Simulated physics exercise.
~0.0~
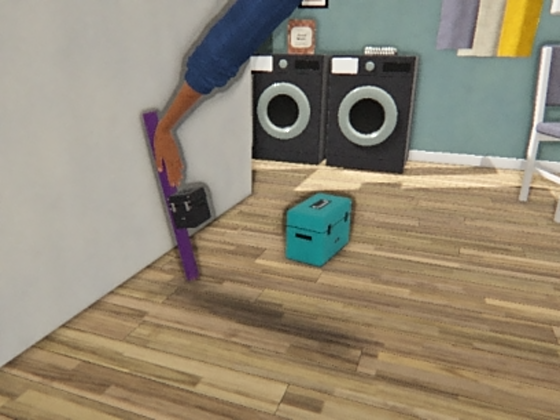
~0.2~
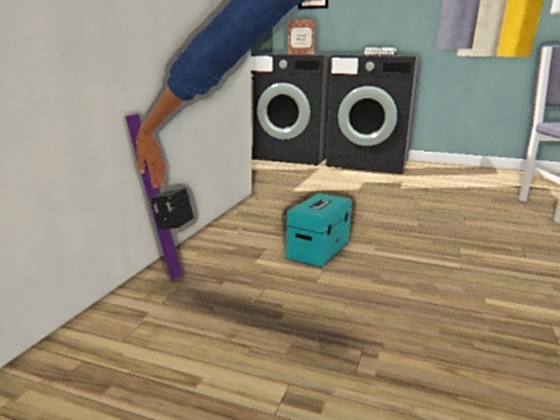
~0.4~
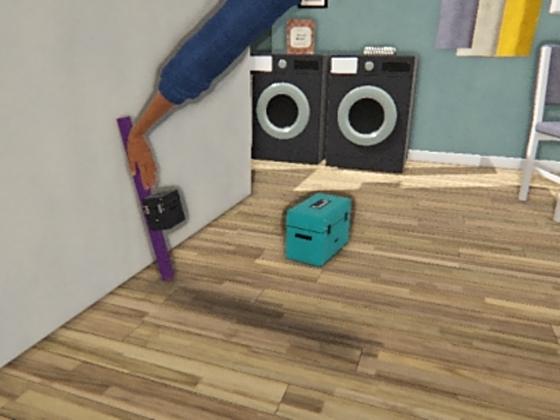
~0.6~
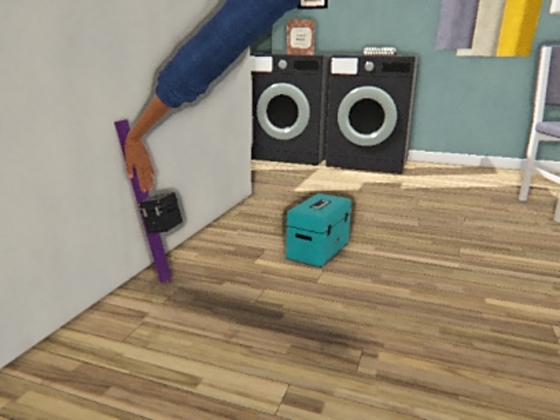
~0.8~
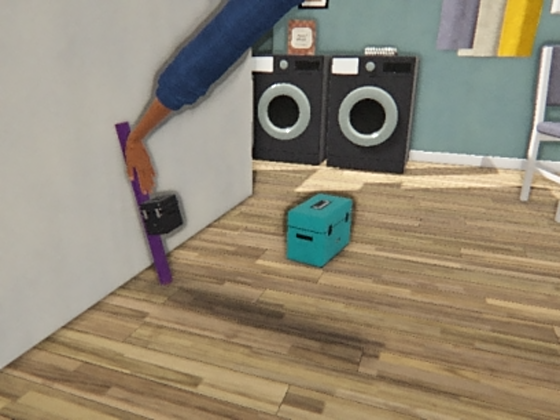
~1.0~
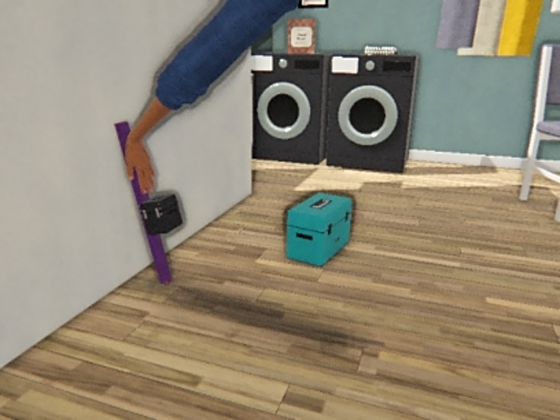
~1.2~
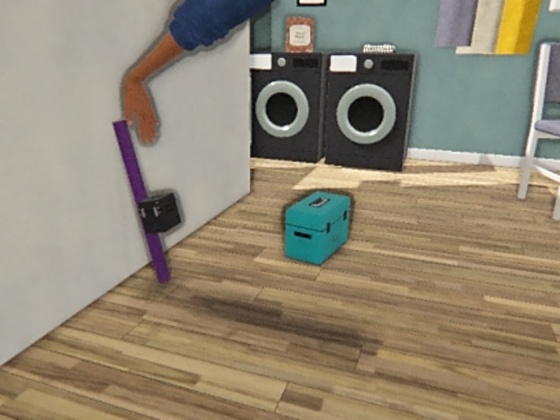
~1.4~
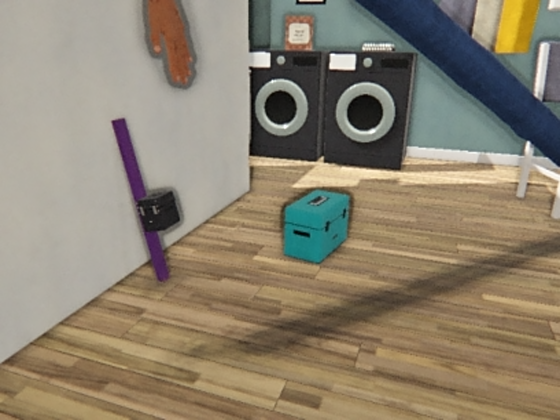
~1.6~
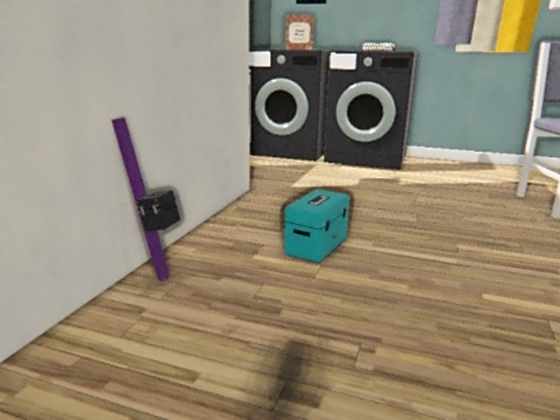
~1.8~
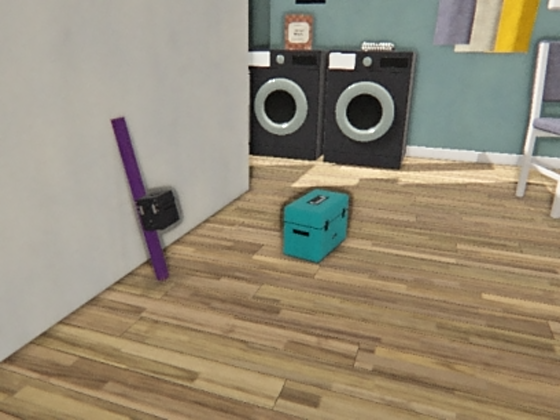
In a laundry room, a hand leans a purple pole on the wall and it stays.
